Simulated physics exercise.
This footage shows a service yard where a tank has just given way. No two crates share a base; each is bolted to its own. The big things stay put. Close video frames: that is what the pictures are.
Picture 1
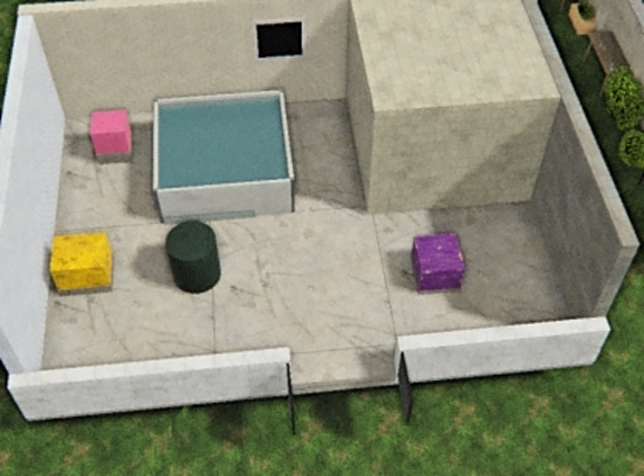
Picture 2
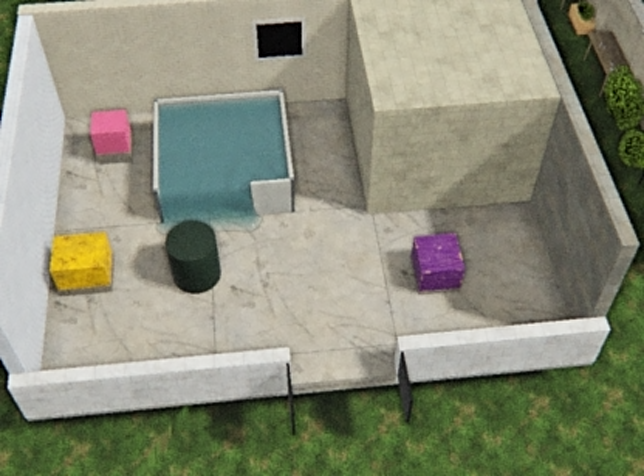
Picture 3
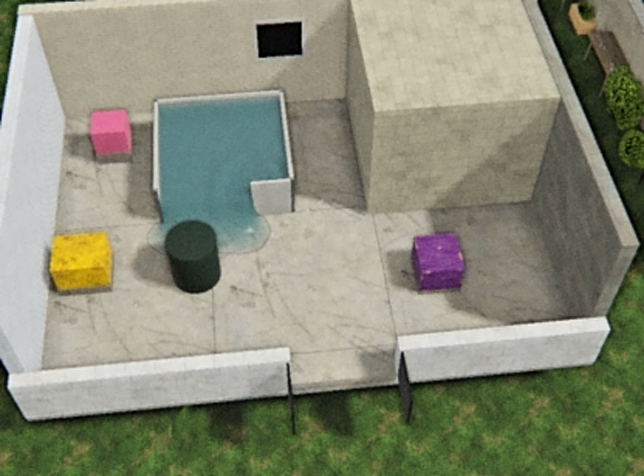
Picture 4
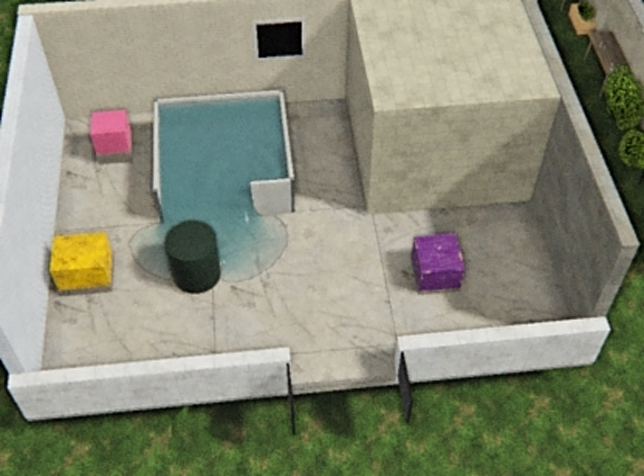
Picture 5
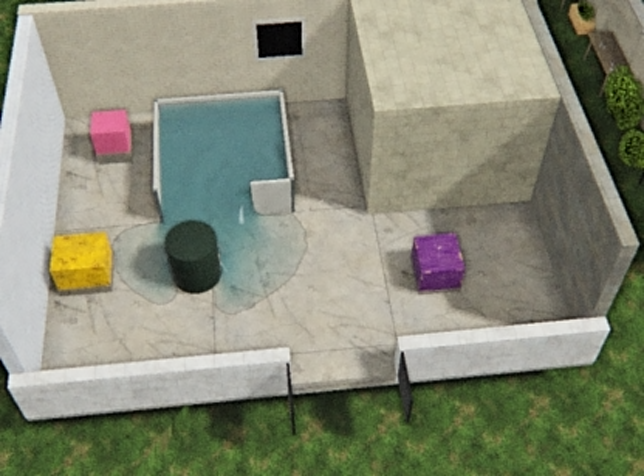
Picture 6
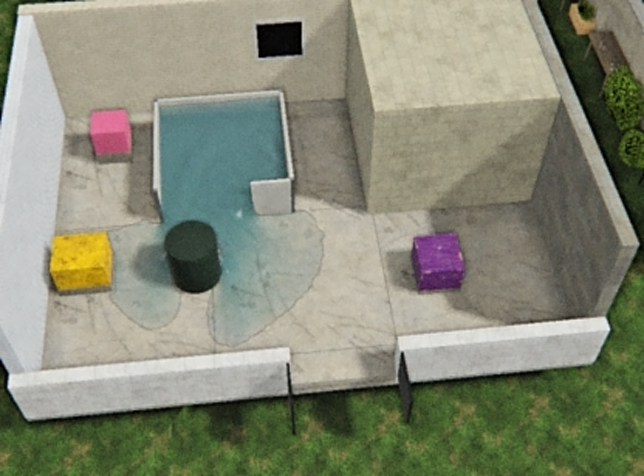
Water pours from a gap in the tank's front and spreads around the dark green cylinder.
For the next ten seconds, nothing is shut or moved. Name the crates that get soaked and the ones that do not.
The pink crate does not get soaked; the purple crate gets soaked; the yellow crate gets soaked.
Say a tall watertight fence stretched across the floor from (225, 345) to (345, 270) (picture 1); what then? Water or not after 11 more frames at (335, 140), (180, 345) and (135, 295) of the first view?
In that order: No water, under water, covered.
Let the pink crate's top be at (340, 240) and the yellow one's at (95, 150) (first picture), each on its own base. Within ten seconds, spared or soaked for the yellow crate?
The yellow crate is untouched.
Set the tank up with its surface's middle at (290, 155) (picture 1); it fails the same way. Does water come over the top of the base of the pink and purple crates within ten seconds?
I'd expect that the pink crate stays clear while the purple crate stays clear.
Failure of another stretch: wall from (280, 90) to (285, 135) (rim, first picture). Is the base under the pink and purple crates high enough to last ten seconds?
Pink crate: Untouched; purple crate: Untouched.
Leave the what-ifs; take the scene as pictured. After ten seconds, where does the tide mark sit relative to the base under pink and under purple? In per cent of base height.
Respectively 40 % and 240 %.
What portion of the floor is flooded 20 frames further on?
Roughly 70 %.
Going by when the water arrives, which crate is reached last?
Last of all: The crate marked pink.
A moment on, water covers 35 % of the floor; the pink crate not reached, the purple crate not reached, the yellow crate water round its plinth.
Next, water covers 50 % of the floor; the pink crate not reached, the purple crate water round its plinth, the yellow crate water round its plinth.
Then, water covers 70 % of the floor; the pink crate water round its plinth, the purple crate water round its plinth, the yellow crate water round its plinth.
Later, water covers 90 % of the floor; the pink crate water round its plinth, the purple crate water round its plinth, the yellow crate water round its plinth.
In the end, water covers 100 % of the floor; the pink crate stayed above the water, the purple crate was topped, the yellow crate was topped.
